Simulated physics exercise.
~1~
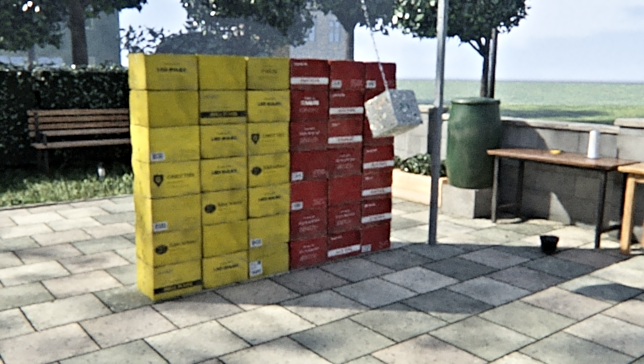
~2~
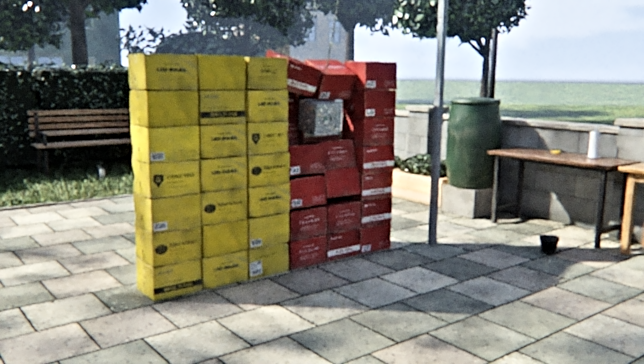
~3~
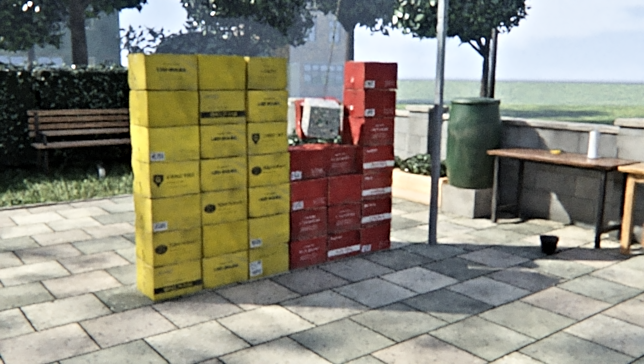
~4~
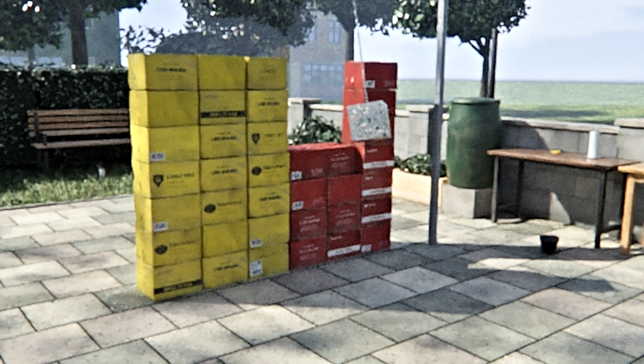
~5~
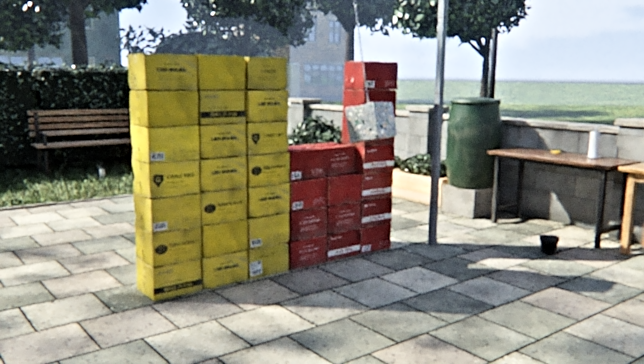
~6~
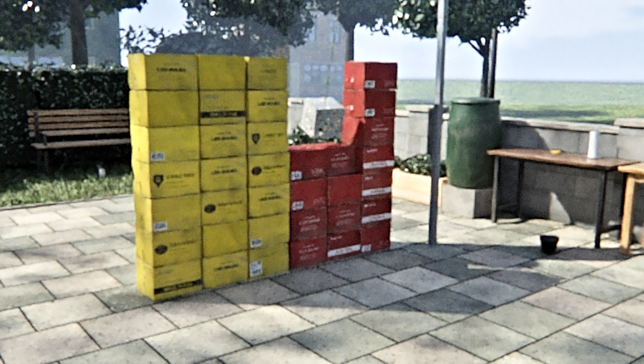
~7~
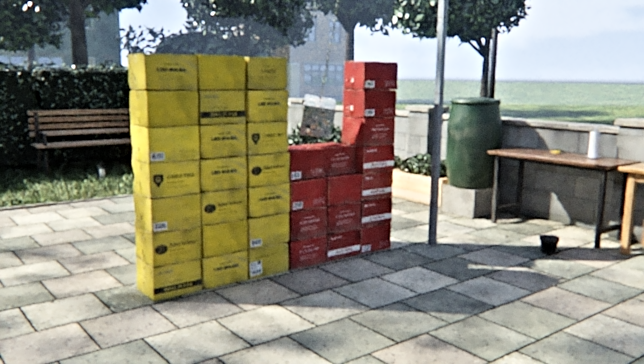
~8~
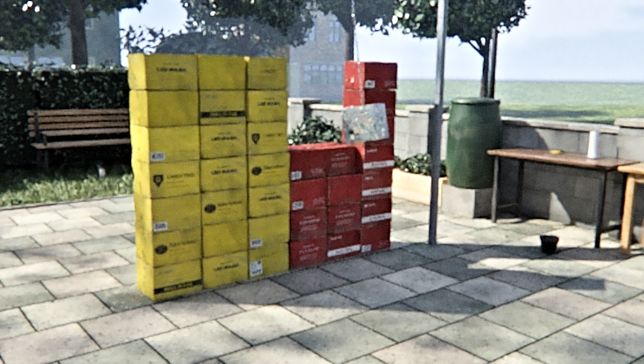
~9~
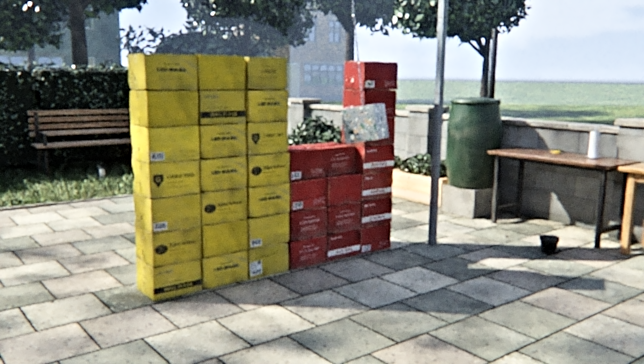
A pale block swinging on a line struck the red half of a wall of stacked cartons and knocked several upper ones out of sight behind it, then swung back and forth through the gap while the yellow cartons and remaining red ones stayed standing.
